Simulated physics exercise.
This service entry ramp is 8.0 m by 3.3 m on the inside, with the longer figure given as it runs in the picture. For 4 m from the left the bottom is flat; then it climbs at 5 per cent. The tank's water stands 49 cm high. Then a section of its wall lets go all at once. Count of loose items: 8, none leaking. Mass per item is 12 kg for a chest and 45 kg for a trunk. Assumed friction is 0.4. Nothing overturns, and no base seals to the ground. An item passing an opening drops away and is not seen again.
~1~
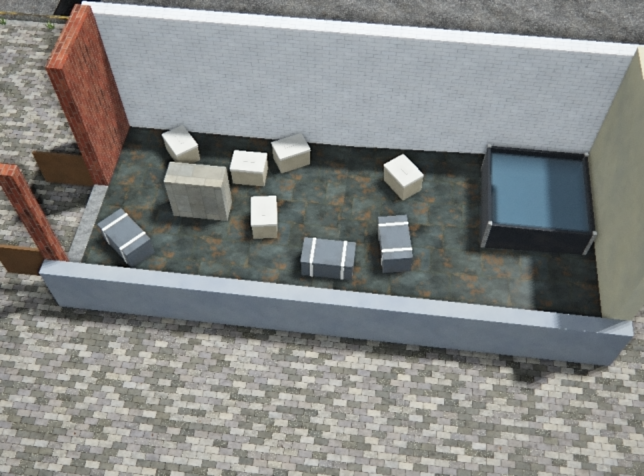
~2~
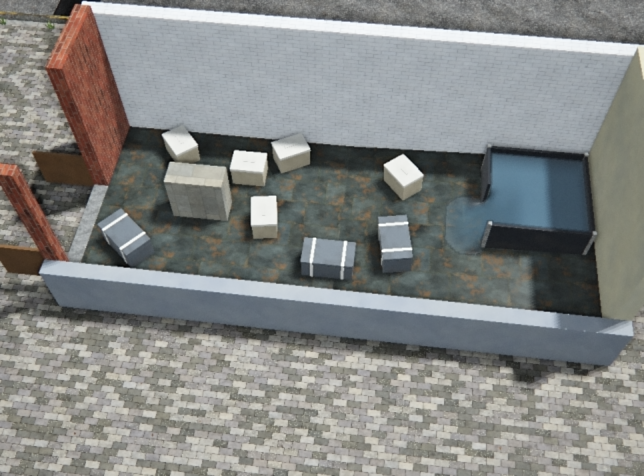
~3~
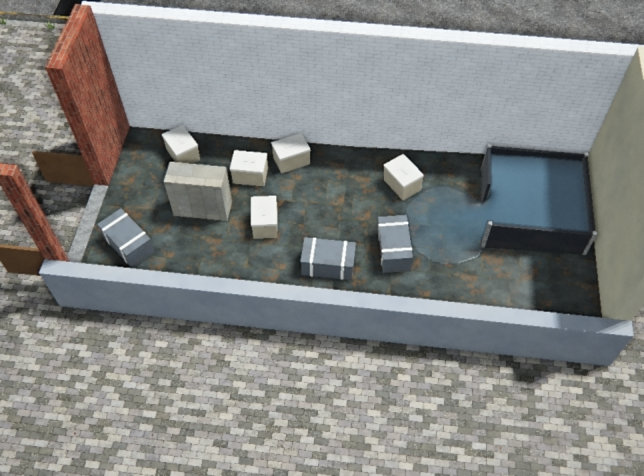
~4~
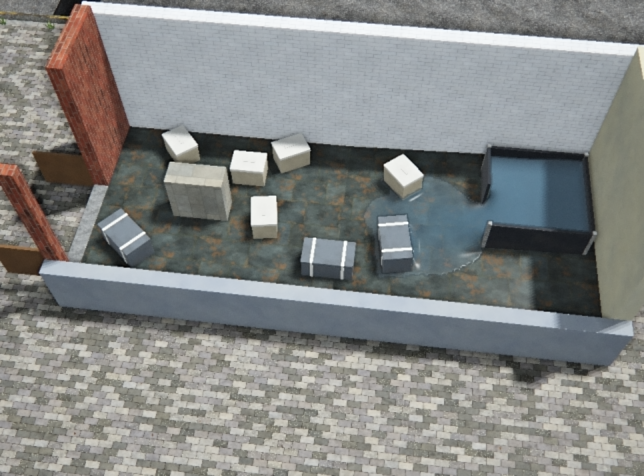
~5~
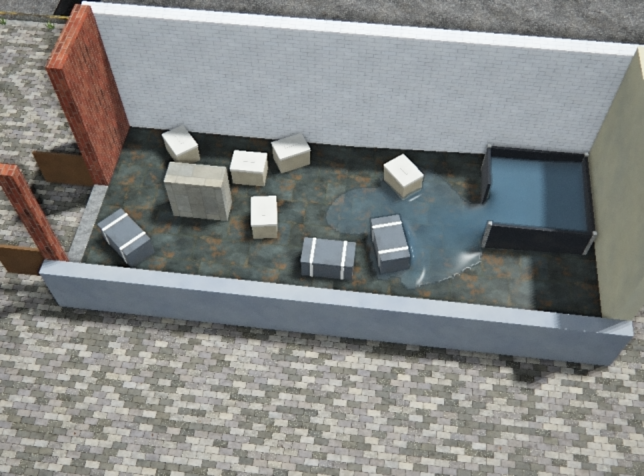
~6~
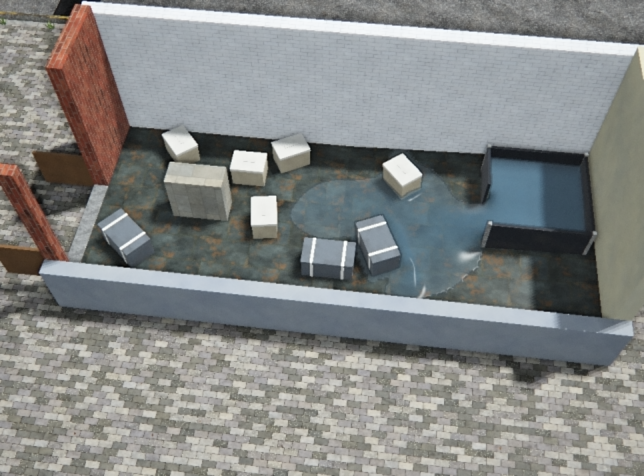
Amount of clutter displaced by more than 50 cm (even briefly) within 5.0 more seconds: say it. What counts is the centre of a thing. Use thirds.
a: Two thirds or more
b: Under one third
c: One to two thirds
The answer is a.
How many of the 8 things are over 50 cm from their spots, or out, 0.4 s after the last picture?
Result: 1.
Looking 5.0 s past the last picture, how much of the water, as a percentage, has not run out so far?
Around 92 per cent of the water is still in there.
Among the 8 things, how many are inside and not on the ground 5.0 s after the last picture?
The count is 4.
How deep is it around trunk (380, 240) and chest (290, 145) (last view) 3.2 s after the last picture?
Close to 8 and 6 centimetres.
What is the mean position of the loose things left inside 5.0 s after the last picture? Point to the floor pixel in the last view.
It sits at about (199, 220).
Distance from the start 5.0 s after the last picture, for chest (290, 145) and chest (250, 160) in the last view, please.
Going in order, that's 200 cm then 200 cm.
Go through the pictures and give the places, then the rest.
A trunk at (396, 237), on the bottom; a chest at (405, 170), on the bottom; 2.2 m2 under water; 0 of 8 have shifted, in the first frame.
A trunk at (396, 237), on the bottom; a chest at (405, 170), on the bottom; water covers 2.8 m2; 0 of 8 have shifted, in the second frame.
A trunk at (396, 237) rests on the ground; a chest at (405, 170), on the bottom; water covers 3.8 m2; 0 of 8 have shifted, in the third frame.
A trunk at (396, 237) rests on the ground; a chest at (405, 170), on the bottom; water covers 4.6 m2; 0 of 8 have shifted, in the fourth frame.
A trunk at (391, 238) rests on the ground, 8 cm from its start; a chest at (405, 170), on the bottom; 5.6 m2 under water; 1 of 8 have shifted, in the fifth frame.
A trunk at (379, 239), on the bottom, 27 cm from its start; a chest at (404, 169), on the bottom; 7.0 m2 under water; 1 of 8 have shifted, in the sixth frame.
Then, 0.4 s after the last picture 1 of 8 are over 50 cm from their spots; 0 afloat.
Then, 1.7 s after the last picture 4 of 8 are over 50 cm from their spots; 0 afloat.
Then, 3.2 s after the last picture 7 of 8 are over 50 cm from their spots; 2 afloat.
Then, 5.0 s after the last picture 7 of 8 are over 50 cm from their spots, and 7 have been at some point; 4 afloat.
